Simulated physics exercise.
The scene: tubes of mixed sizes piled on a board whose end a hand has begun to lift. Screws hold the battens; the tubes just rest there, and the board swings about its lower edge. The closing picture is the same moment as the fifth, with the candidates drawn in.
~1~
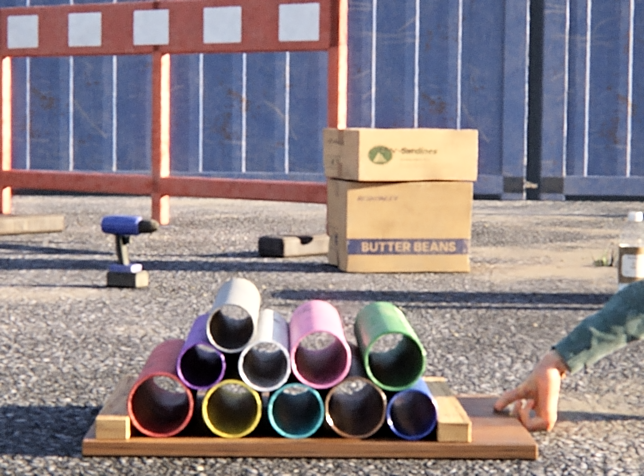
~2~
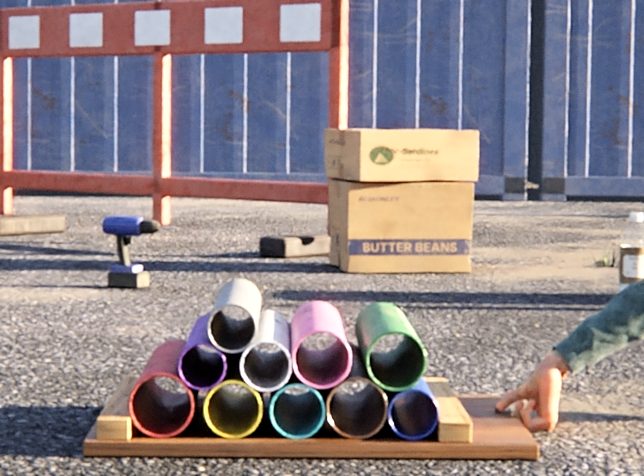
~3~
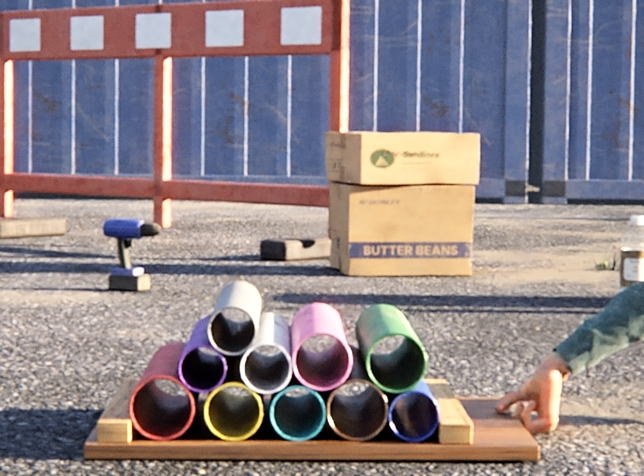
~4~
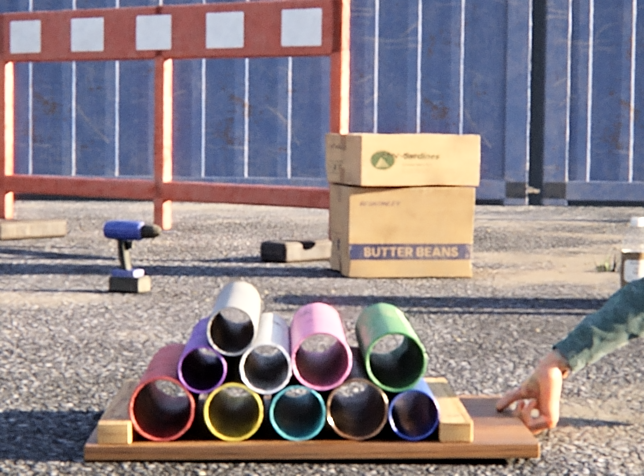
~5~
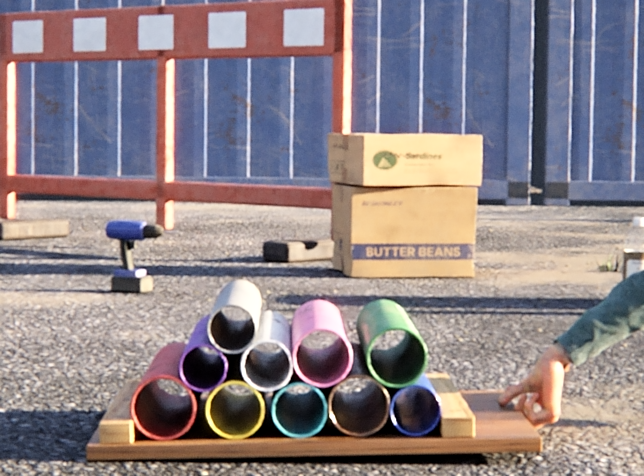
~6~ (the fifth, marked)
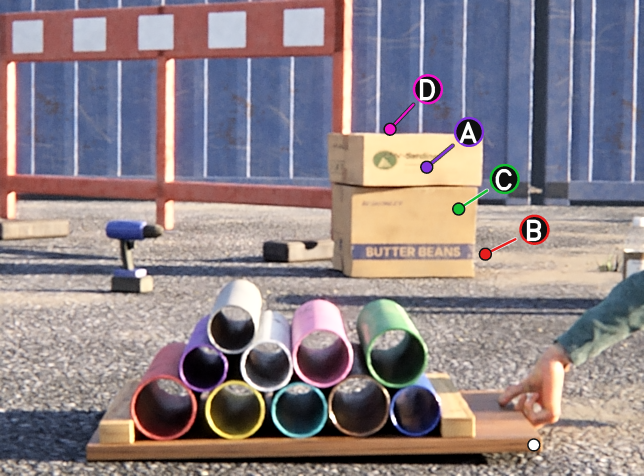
The footage shows colourful tubes stacked between wooden battens on a board on rough ground, with boxes and a barrier behind. A hand at the right end barely raises the board, while the tubes keep their arrangement.
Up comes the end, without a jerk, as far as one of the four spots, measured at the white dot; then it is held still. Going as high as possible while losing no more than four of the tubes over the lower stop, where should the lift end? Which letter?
The answer is mark C.
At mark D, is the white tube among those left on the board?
No, with D.
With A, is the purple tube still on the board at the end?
No.
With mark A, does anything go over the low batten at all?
Yes.
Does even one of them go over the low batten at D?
At D: Yes.
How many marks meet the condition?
Two of them.
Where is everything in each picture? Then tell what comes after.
The first frame shows red tube (160, 405); yellow tube (232, 409); turquoise tube (296, 411).
The second frame shows turquoise tube (297, 411); brown tube (356, 408).
The third frame shows board (310, 416); blue tube (414, 416); green tube (396, 362); pink tube (321, 361).
The fourth frame shows board (310, 415); red tube (162, 409); yellow tube (233, 412).
The fifth frame shows board (312, 413); red tube (163, 408); yellow tube (235, 410).
On the marked copy, A at (427, 167); B at (486, 254); C at (458, 209); D at (390, 129); the white dot at (534, 445).
Taking C. A third of the way, board at 19°.
Two thirds of the way, board at 34°.
When it is over, board at 34°, one over the low batten (grey).
As for the rest, A five over the low batten; B one over the low batten (grey); D seven over the low batten.
